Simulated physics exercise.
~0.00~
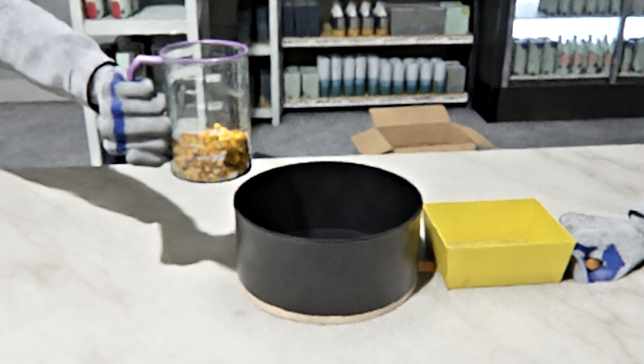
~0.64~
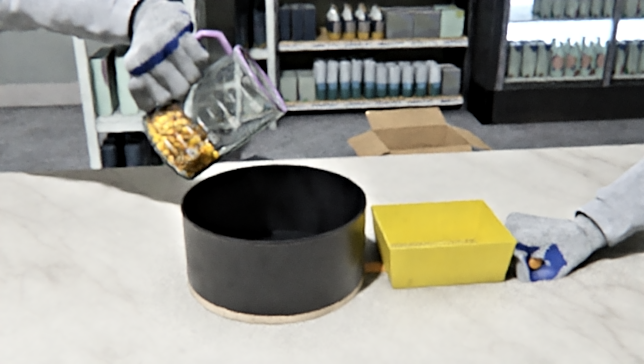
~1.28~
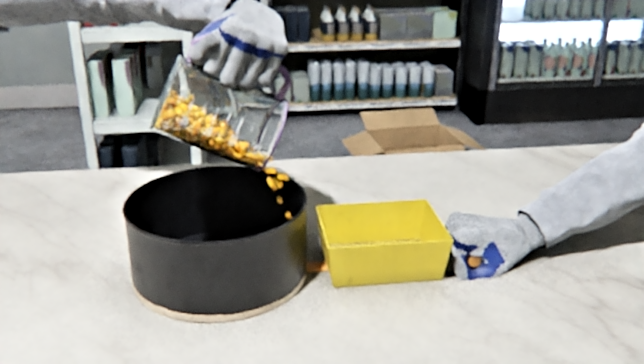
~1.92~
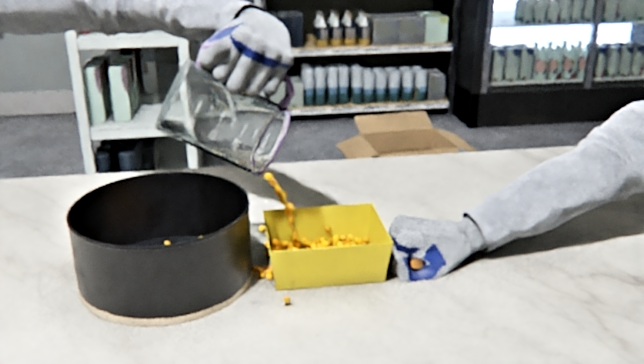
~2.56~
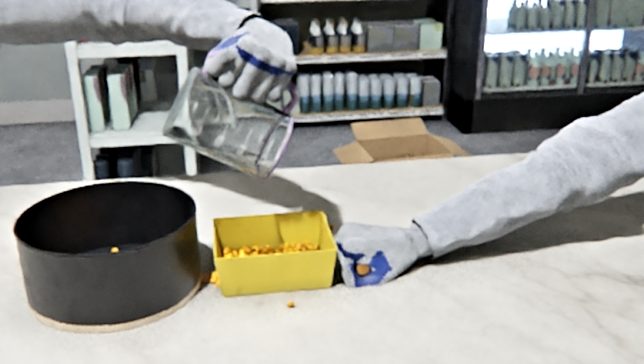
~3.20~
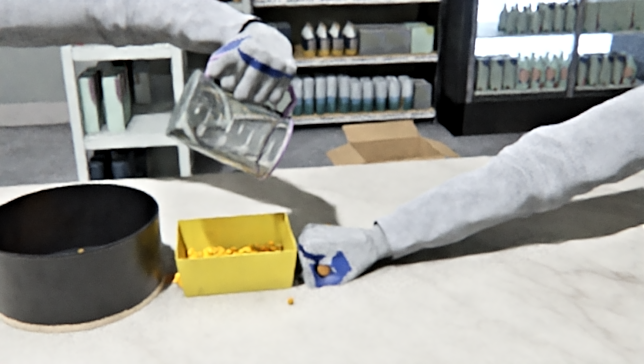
A gloved hand tips yellow kernels from a jug into a black pot, then mostly a yellow tin.
